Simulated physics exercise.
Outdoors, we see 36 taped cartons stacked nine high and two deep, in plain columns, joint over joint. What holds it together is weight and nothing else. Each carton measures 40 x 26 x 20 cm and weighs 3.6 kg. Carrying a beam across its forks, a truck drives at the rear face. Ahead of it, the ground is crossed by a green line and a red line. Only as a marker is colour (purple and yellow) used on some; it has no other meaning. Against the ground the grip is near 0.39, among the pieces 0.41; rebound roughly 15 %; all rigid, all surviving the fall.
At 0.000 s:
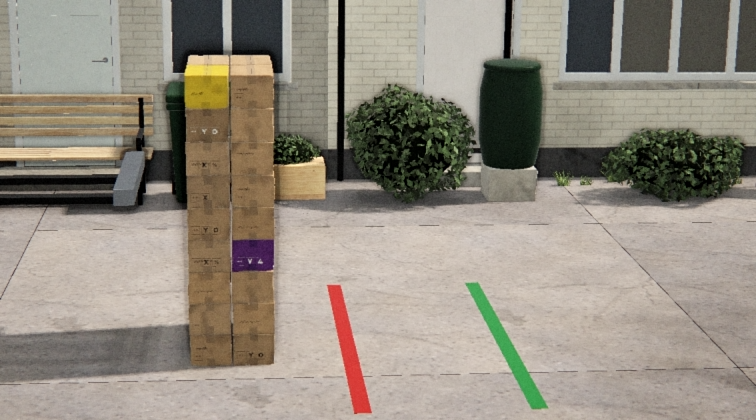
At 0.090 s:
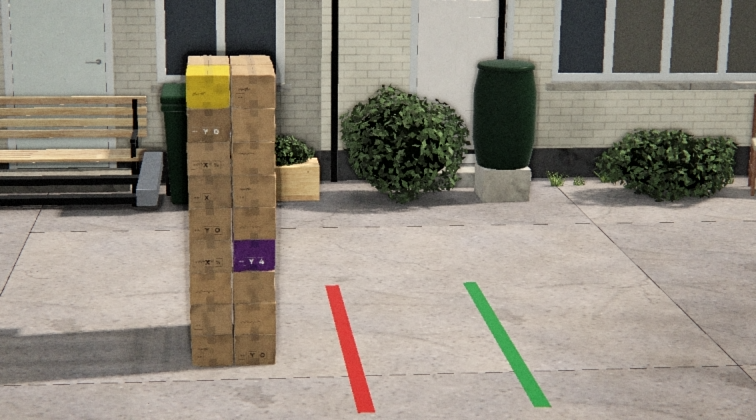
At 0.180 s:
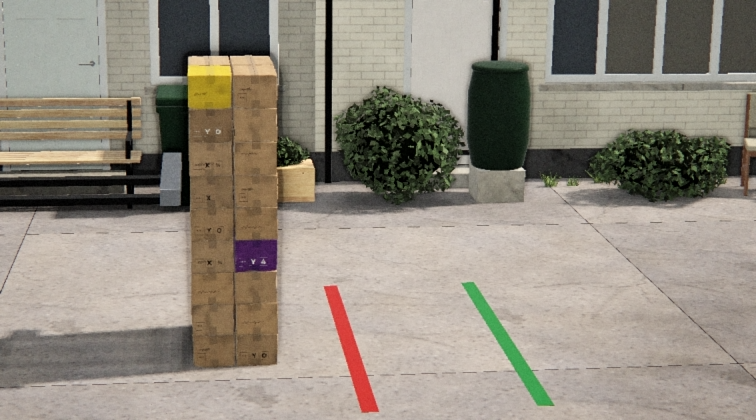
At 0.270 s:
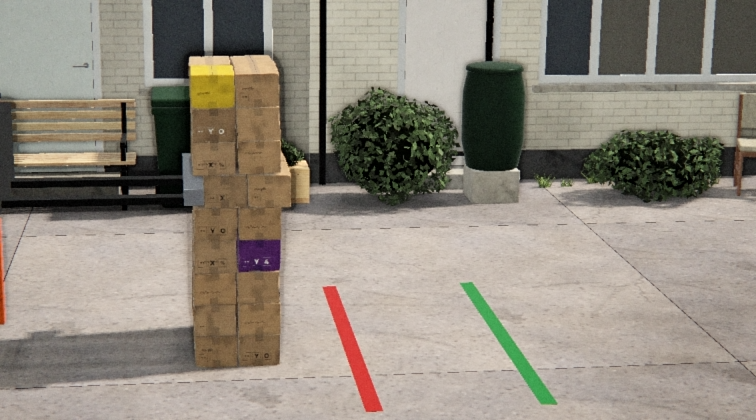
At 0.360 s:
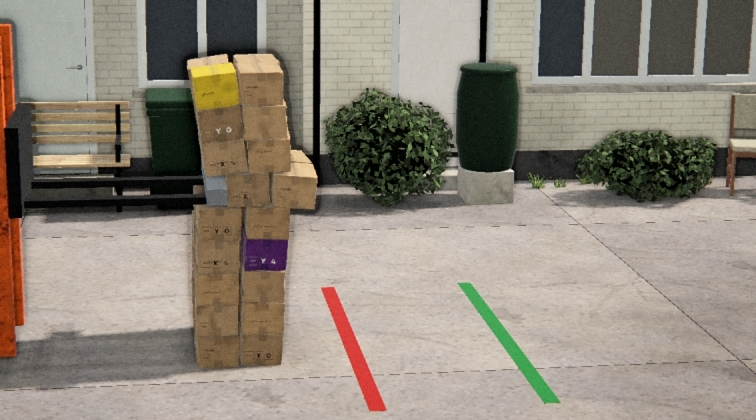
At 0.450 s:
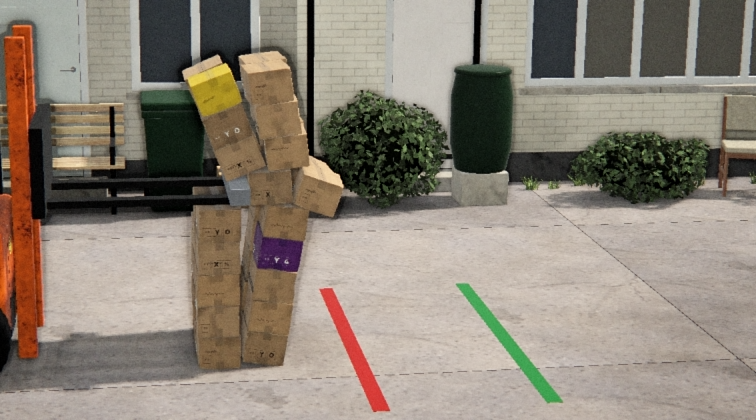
At first, a tall stack of cardboard cartons stands still on a paved yard beside red and green lines, as a beam nears from the left. The beam pushes into the stack's middle, shoving a carton out to the right. Then the upper cartons lean and separate, the yellow one tilting left.
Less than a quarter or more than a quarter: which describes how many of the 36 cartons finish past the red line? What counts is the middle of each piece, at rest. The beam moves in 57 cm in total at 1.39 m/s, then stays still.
Finishing past the red line: More than a quarter.
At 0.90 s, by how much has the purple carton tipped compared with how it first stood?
Close to 60° of tilt compared with the start.
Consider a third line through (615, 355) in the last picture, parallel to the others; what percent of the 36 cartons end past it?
Around 5 per cent of them.
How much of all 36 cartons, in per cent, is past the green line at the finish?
Roughly 15 in a hundred of them.
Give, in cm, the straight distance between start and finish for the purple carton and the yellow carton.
Purple ends up 140 cm away; yellow ends up 80 cm away.
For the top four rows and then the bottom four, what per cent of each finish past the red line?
That's 60% up top and 20% at the bottom.
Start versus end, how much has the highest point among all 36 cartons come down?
Some 50 cm lower.
After 0.62 s, 2 of the 36 cartons past the red line; yellow carton 50° from how it stood, 17 cm lower; purple carton 23° from how it stood.
After 0.90 s, 10 of the 36 cartons past the red line; yellow carton on its side; purple carton 61° from how it stood, 28 cm lower.
After 1.48 s, 15 of the 36 cartons past the red line; yellow carton upside down; purple carton upside down.
In the end (3.1 s), 15 of the 36 cartons past the red line; yellow carton upside down; purple carton upside down. That is 42 per cent. From the last view, middles, yellow carton near (124, 182), purple carton near (458, 338).
